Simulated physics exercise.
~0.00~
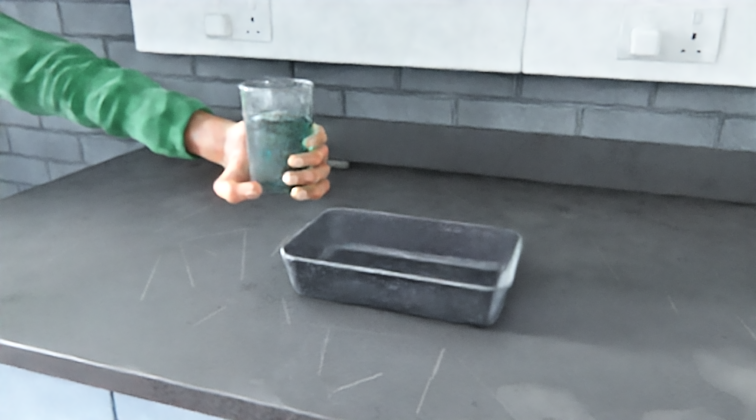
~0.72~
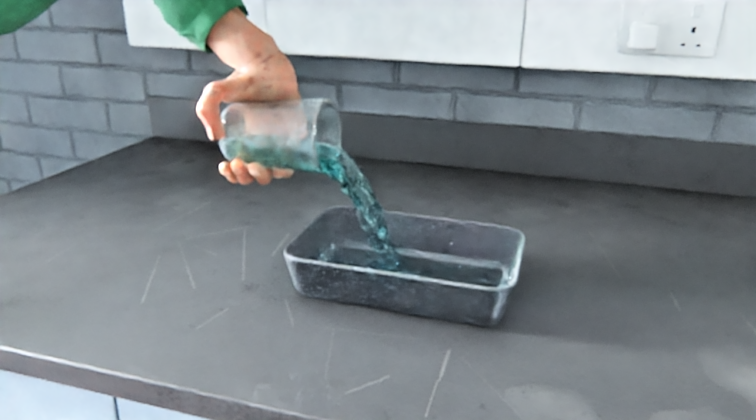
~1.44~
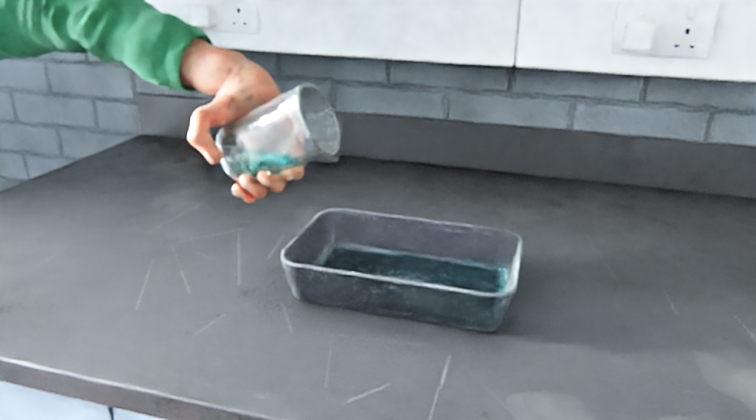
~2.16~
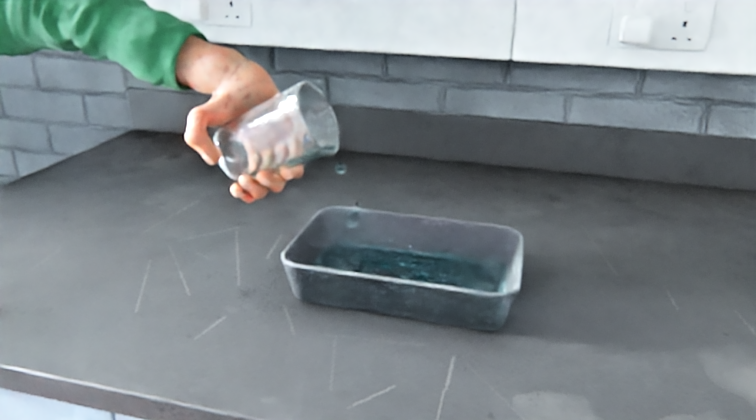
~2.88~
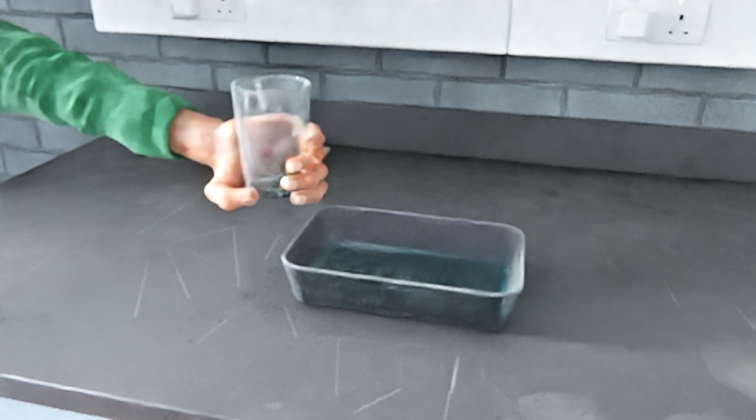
A hand in a green sleeve holds a glass of blue-green liquid near a rectangular dish on a dark counter, tips it to pour the liquid in, eases back and tilts again until the last drops fall, then turns the emptied glass upright beside the partly filled dish.
